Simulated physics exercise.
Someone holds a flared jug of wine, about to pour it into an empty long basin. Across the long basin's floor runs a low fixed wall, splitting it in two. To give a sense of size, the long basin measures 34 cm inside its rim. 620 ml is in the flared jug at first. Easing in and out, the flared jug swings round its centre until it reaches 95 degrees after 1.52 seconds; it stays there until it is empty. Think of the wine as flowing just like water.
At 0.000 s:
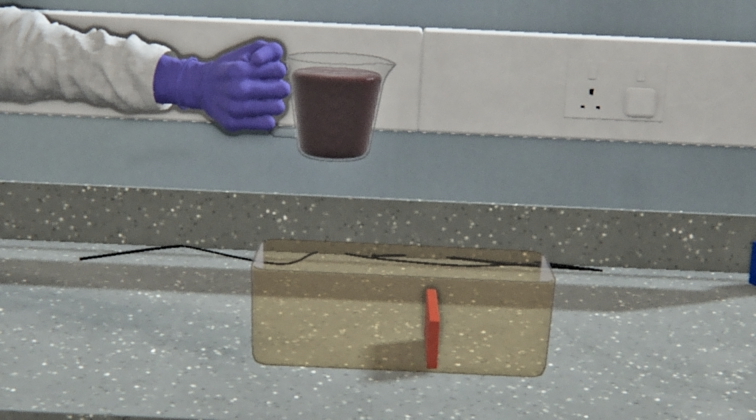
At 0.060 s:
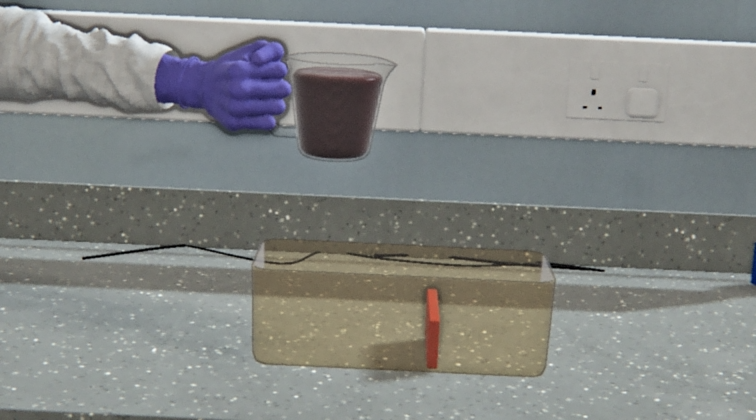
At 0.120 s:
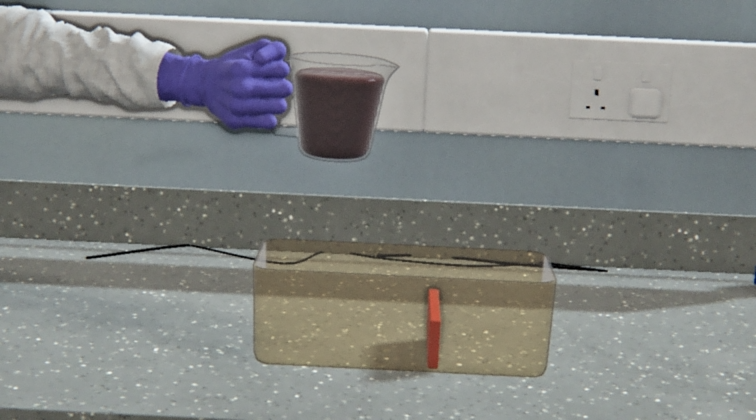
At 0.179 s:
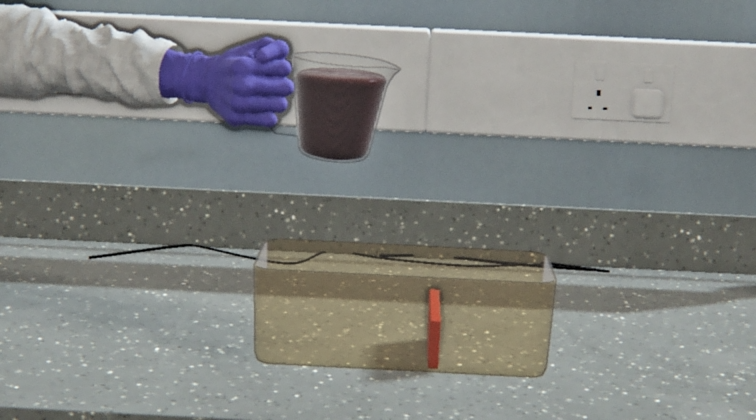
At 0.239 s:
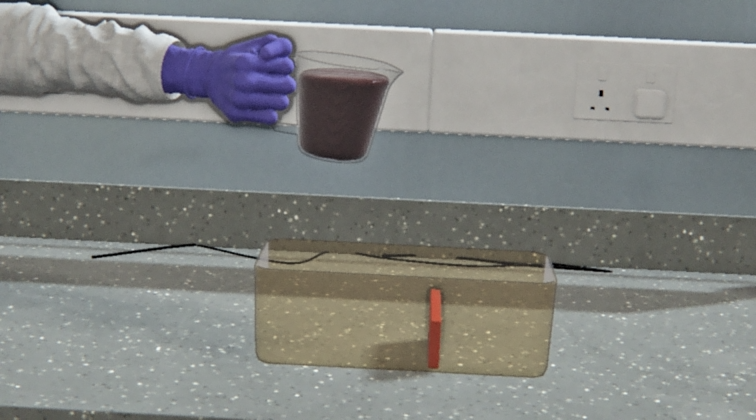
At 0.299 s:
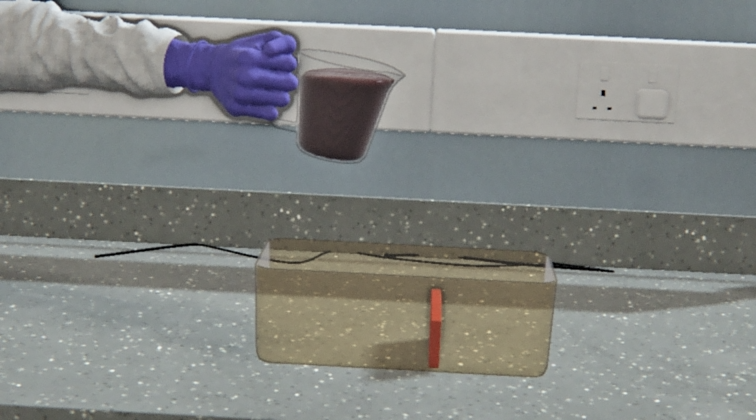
A purple-gloved hand gradually tilts a jug of dark red liquid slightly to the right.
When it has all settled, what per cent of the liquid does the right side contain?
The right side contains about 88 per cent.
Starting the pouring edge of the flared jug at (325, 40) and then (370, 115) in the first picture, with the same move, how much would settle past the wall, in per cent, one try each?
Try 1: 5 %; try 2: 15 %.
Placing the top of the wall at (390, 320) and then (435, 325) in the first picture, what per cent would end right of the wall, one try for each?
One try each: Around 95 percent and then around 85 percent.
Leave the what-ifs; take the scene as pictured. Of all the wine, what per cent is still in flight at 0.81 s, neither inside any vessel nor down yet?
16 %.
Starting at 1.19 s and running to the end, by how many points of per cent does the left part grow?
About 10 percent.
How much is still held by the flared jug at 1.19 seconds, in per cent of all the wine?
I'd say some 30 per cent remains.
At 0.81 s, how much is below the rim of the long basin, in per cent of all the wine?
Around 4%.
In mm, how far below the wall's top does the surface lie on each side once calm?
Left about 56 mm, right about 26 mm.
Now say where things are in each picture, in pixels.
In the first frame, it leans 0°; its right rim is at (396, 63); the wine meets the walls at (292, 71) and (383, 75); the long basin's rim runs from (257, 255) to (549, 268); the wall's top is at (433, 306).
In the second frame, it leans 0°; its right rim is at (397, 64); the wine meets the walls at (292, 70) and (384, 76).
In the third frame, it leans 1°; its right rim is at (399, 65); the wine meets the walls at (295, 71) and (386, 76).
In the fourth frame, it leans 3°; its right rim is at (401, 68); the wine meets the walls at (297, 72) and (388, 78).
In the fifth frame, it leans 6°; its right rim is at (404, 71); the wine meets the walls at (299, 72) and (391, 78).
In the sixth frame, it leans 9°; its right rim is at (406, 74); the wine meets the walls at (302, 73) and (395, 78).
By 0.81 s the tilt is 53° and 81 per cent is still to pour, 1 is left of the wall and 3 right of it.
By 1.19 s the tilt is 85° and 31 per cent is still to pour, 1 is left of the wall and 46 right of it.
By 1.59 s the tilt is 95° and 2 per cent is still to pour, 7 is left of the wall and 86 right of it.
By 2.02 s the tilt is 95° and 0 per cent is still to pour, 11 is left of the wall and 88 right of it.
At rest 11 per cent lies left of the wall, 88 right of it and 1 outside.
